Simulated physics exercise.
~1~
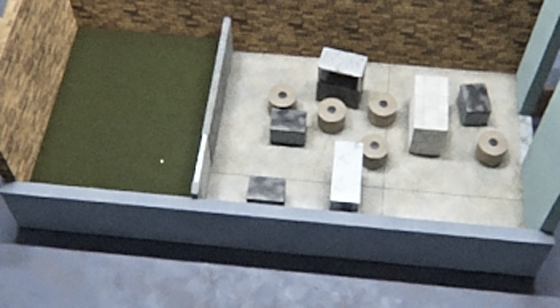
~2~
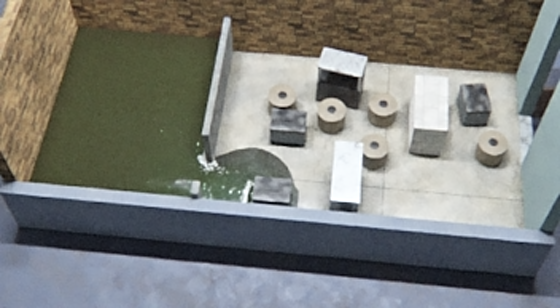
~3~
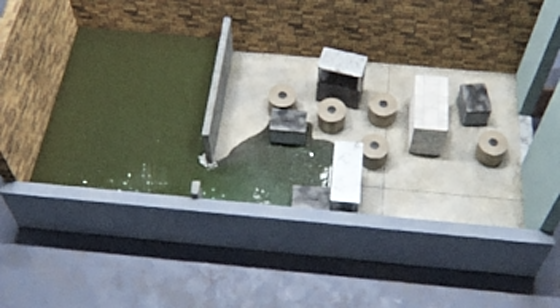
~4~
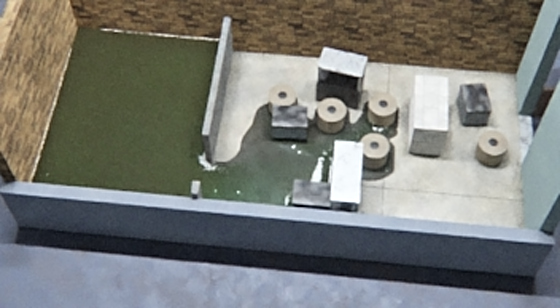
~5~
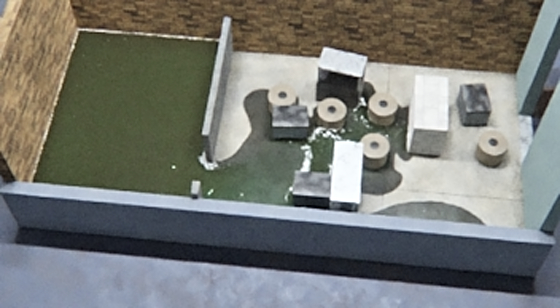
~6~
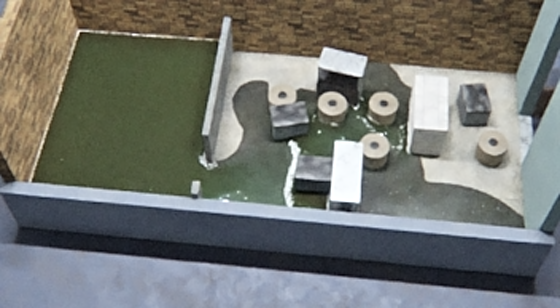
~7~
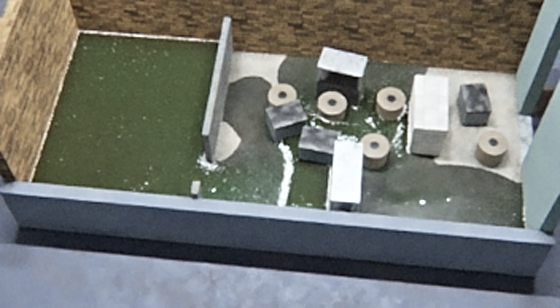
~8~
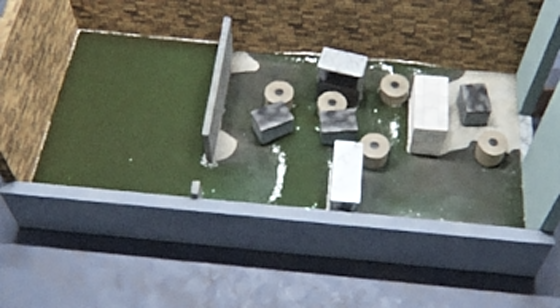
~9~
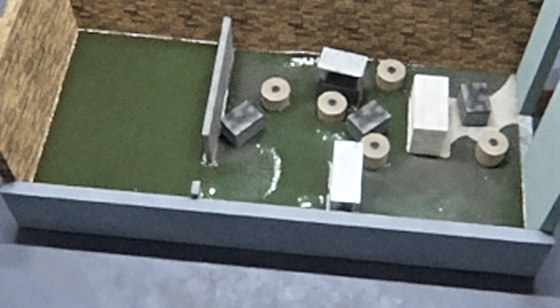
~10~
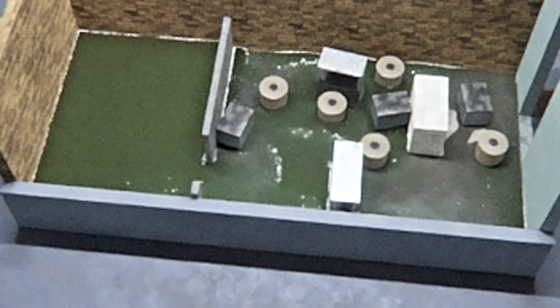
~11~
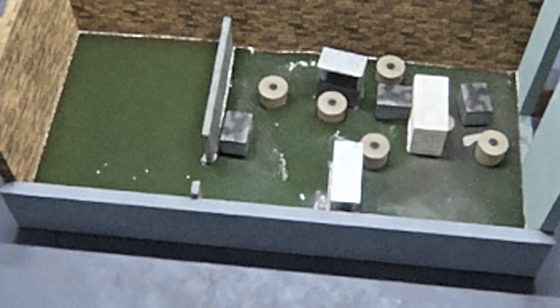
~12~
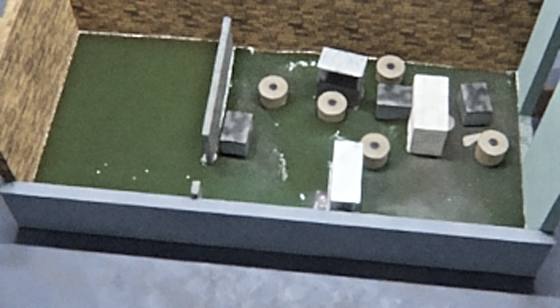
A room with brick-patterned back and left walls is seen from above at an angle, with dark green water filling the left side behind a grey partition. On the pale floor to the right stand mottled grey boxes, round tan tubs and white-topped blocks. Water pours through the gap at the partition's front end and spreads rightward, pushing the nearest grey box right. That box then swings toward the back and right, another drifts left to the partition, and a tub slides toward the back wall. Finally, green water covers nearly the whole floor and the objects rest almost still.
